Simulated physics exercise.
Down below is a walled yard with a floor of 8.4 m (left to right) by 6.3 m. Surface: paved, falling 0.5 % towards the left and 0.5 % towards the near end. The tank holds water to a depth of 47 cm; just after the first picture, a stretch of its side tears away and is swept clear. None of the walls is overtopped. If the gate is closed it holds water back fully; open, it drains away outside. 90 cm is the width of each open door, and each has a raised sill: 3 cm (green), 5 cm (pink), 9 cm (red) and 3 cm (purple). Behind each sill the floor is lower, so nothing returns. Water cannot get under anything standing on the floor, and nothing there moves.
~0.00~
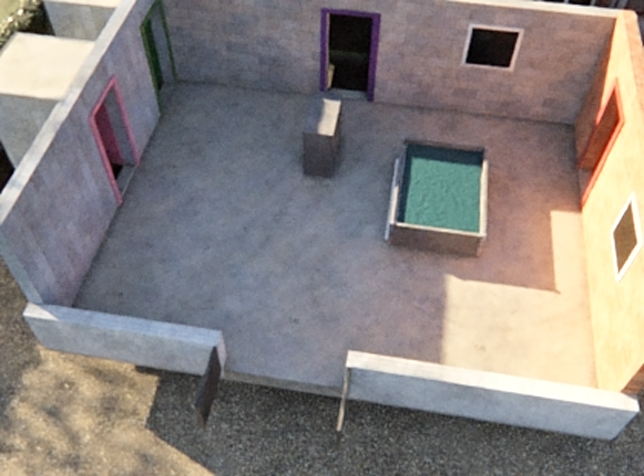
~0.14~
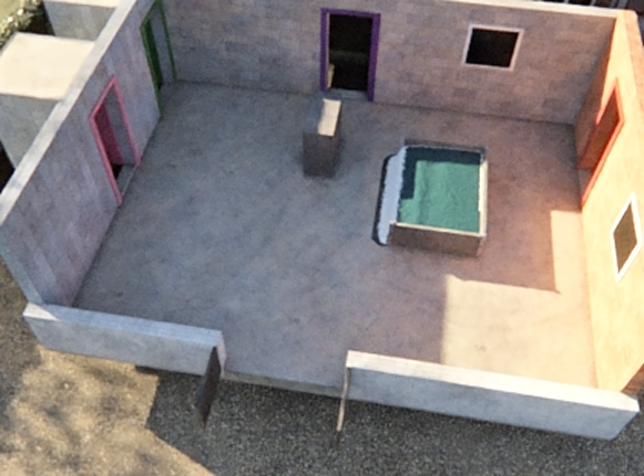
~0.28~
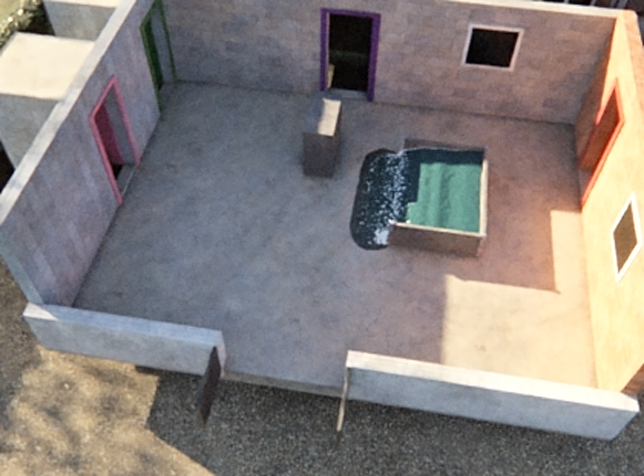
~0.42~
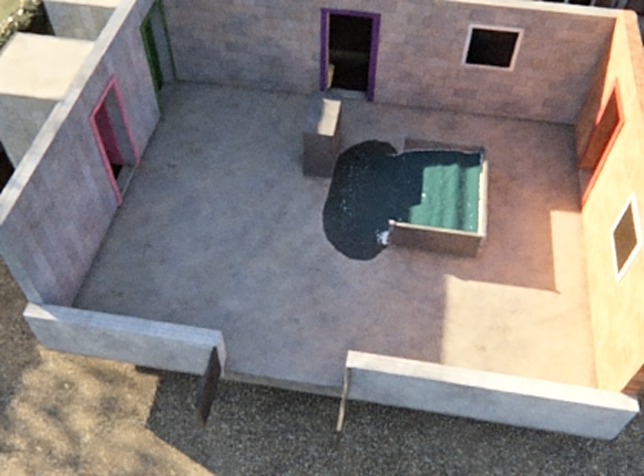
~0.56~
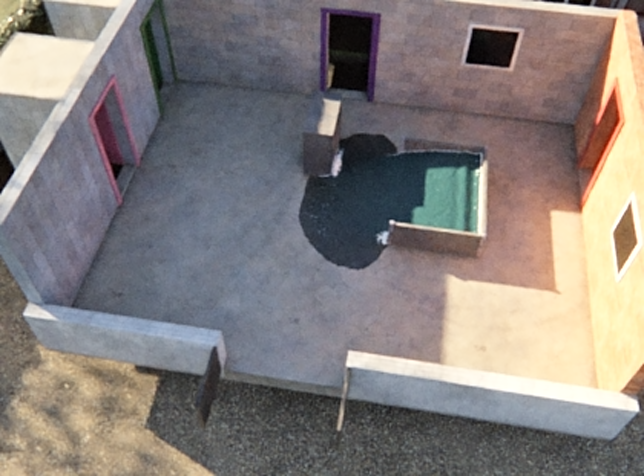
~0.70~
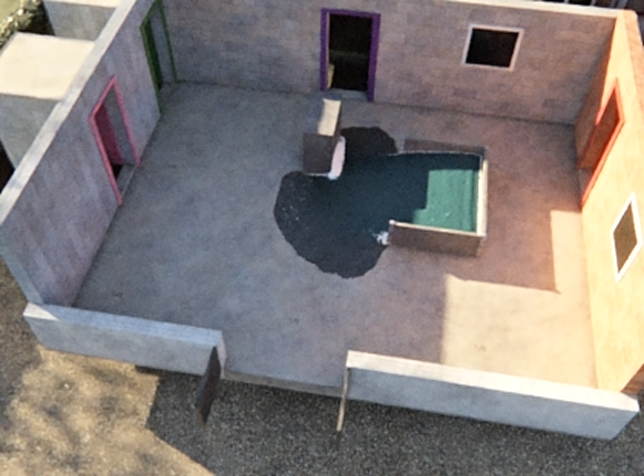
In the video, a tank of green water stands in a walled yard until its left side breaks away, and water pours out, spreading leftward across the floor in a dark, widening pool that reaches a grey block.
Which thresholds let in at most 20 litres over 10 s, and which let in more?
In the end the green door is going to fall short of the limit; the pink door is going to top the limit; the red door is going to fall short of the limit; the purple door is going to top the limit.
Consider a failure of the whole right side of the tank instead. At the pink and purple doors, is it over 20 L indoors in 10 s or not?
Short answer, against that limit: Pink is fine, purple is fine.
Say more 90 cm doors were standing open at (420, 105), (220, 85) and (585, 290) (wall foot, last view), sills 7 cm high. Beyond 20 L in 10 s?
Result in order - not enough, not enough, not enough.
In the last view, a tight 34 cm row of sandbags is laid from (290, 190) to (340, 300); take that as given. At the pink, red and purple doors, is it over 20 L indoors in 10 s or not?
Doors: Pink stays under / red stays under / purple exceeds.
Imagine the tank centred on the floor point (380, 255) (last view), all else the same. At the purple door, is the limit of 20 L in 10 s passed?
Lab note: Purple door limit not exceeded.
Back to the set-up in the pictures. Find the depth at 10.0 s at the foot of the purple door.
Around 1.5 cm deep.
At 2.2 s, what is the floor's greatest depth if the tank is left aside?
Depth max: Approx. 21 cm.
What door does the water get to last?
The answer is the red door.
After 1.4 s water covers 20 % of the floor and is deepest (30 cm) near (343, 174); green door not reached, pink door not reached, red door not reached, purple door 1 cm at the sill, 0 L in.
After 2.2 s water covers 35 % of the floor and is deepest (21 cm) near (343, 174); green door not reached, pink door 9 cm at the sill, 7 L in, red door not reached, purple door 7 cm at the sill, 28 L in.
After 3.5 s water covers 45 % of the floor and is deepest (32 cm) near (61, 330); green door 2 cm at the sill, 0 L in, pink door 13 cm at the sill, 64 L in, red door not reached, purple door 8 cm at the sill, 77 L in.
After 6.0 s water covers 55 % of the floor and is deepest (10 cm) near (110, 226); green door 5 cm at the sill, 2 L in, pink door 5 cm at the sill, 90 L in, red door not reached, purple door 5 cm at the sill, 102 L in.
After 10.0 s water covers 70 % of the floor and is deepest (6 cm) near (142, 156); green door 5 cm at the sill, 8 L in, pink door 4 cm at the sill, 91 L in, red door 1 cm at the sill, 0 L in, purple door 2 cm at the sill, 105 L in.
